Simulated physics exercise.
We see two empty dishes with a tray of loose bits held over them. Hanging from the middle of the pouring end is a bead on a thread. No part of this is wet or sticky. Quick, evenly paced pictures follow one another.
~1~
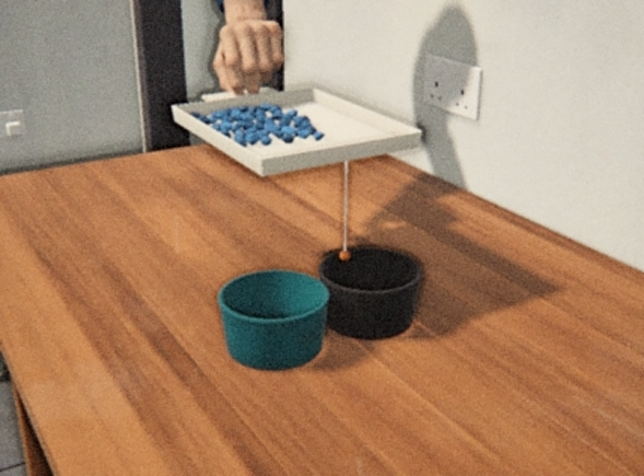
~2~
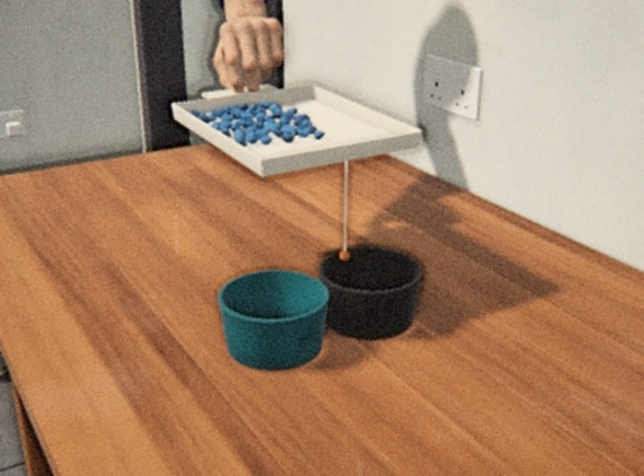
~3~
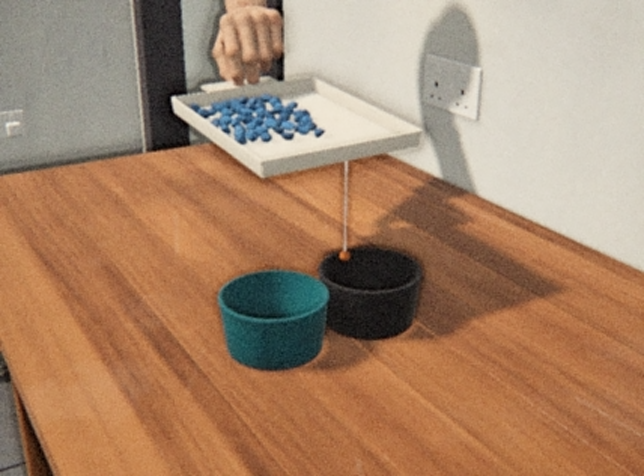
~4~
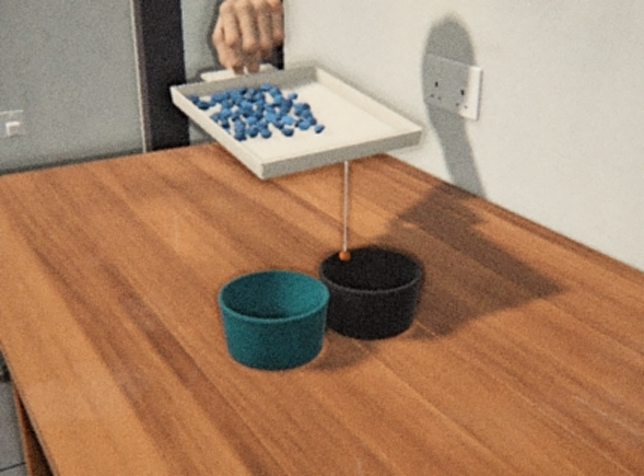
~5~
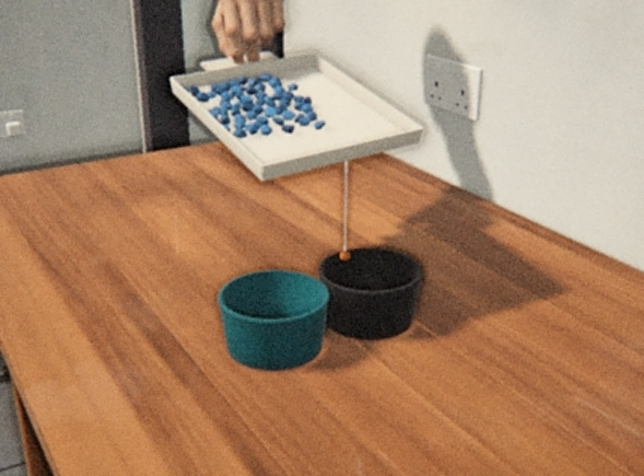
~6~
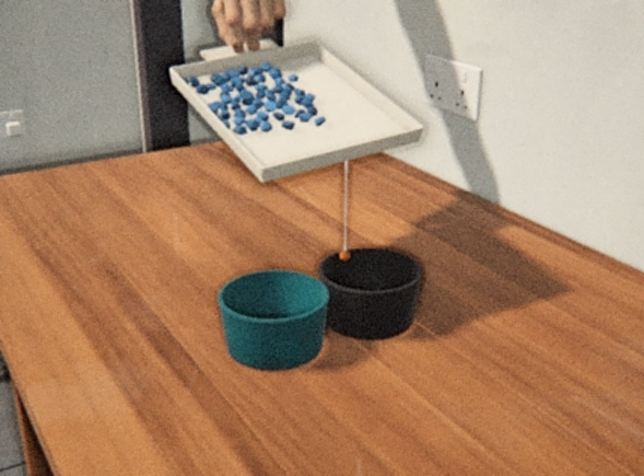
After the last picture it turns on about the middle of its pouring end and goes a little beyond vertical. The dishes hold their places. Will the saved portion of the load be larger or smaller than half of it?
It is larger than half.
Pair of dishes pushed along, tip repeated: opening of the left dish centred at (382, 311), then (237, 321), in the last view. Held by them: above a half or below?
Try 1: A minority of it. Try 2: A majority of it.
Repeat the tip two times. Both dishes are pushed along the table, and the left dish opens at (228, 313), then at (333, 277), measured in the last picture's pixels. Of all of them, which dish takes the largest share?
First try, the rightmost dish; second try, the leftmost dish.
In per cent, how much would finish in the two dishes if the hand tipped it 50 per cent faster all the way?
Near 70 in a hundred.
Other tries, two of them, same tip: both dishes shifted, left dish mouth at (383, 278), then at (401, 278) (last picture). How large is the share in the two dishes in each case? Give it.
10, then 0 %.
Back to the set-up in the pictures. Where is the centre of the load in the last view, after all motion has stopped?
Near (282, 340), more or less.
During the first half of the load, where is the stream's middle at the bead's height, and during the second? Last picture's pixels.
The leading part at (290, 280), the rest of it at (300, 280).
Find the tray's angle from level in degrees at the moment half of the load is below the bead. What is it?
About 100 degrees.
Just after the last frame, tray tipped steeply; almost all on the tray; just a few in the air.
A moment on, tray tipped right over; roughly half on the tray; roughly a quarter in the left dish; just a few outside both; roughly a quarter in the air.
Further on, tray tipped past a quarter turn; the larger part in the left dish; about a tenth in the right dish; about a tenth outside both.
When it is over, tray tipped past a quarter turn; the larger part in the left dish; about a tenth in the right dish; about a tenth outside both.
